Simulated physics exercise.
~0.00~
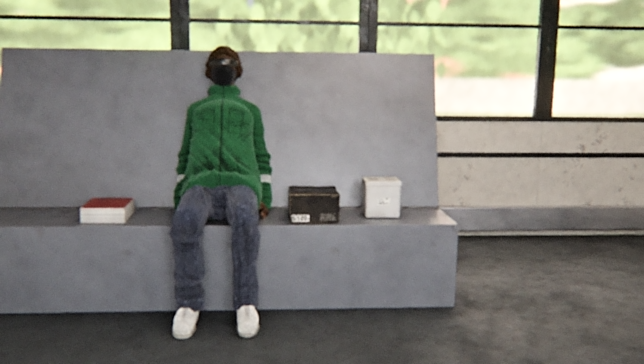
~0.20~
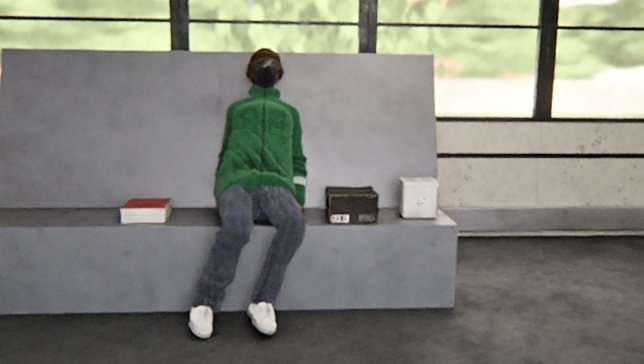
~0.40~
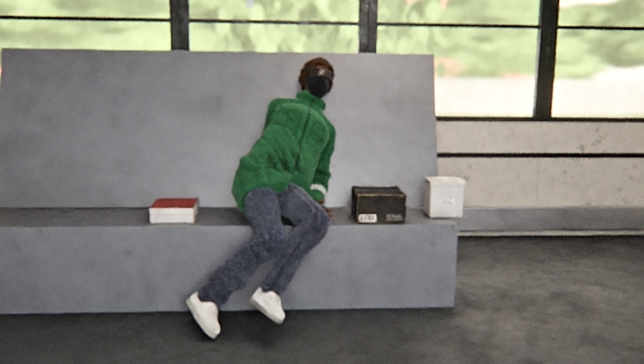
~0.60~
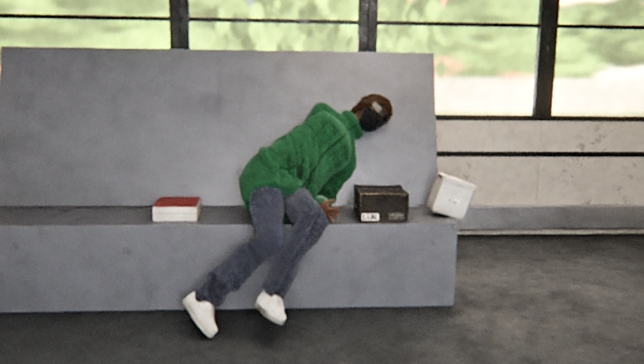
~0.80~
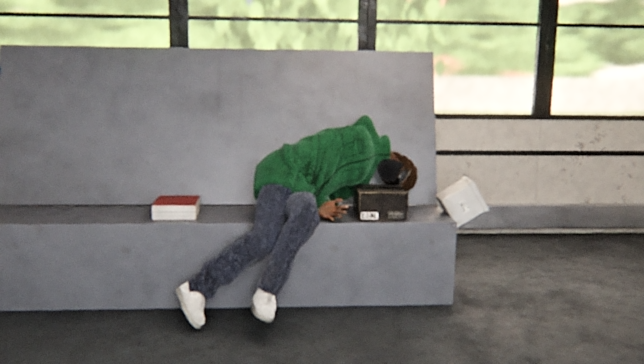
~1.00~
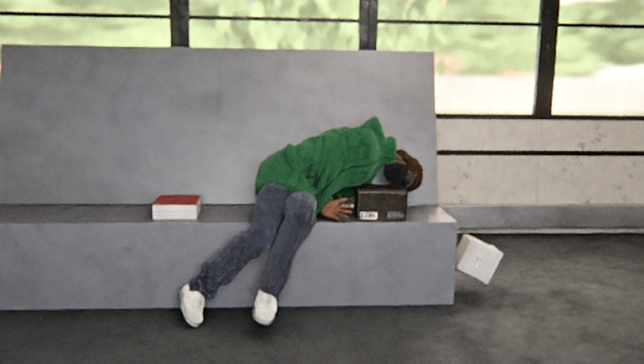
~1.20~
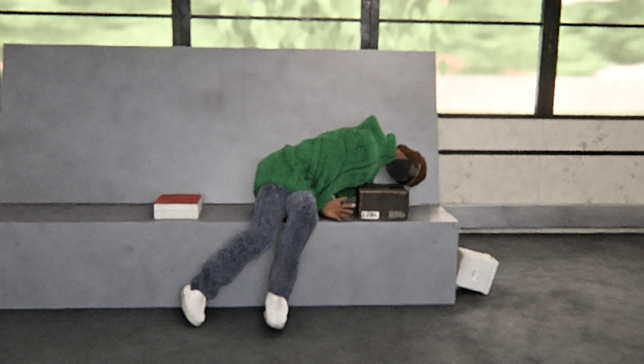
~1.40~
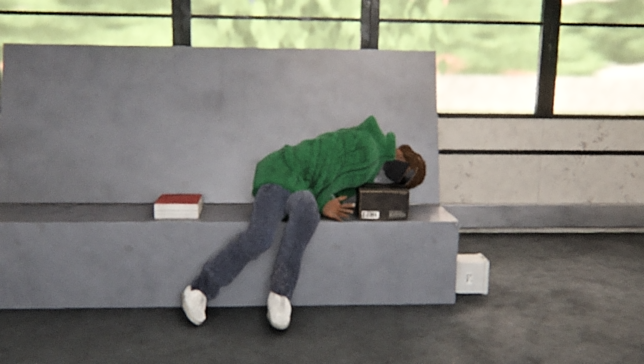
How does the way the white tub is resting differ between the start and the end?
At the start the white tub stands upright on the bench. At the end it lies on its side on the floor, just past the right end of the bench.
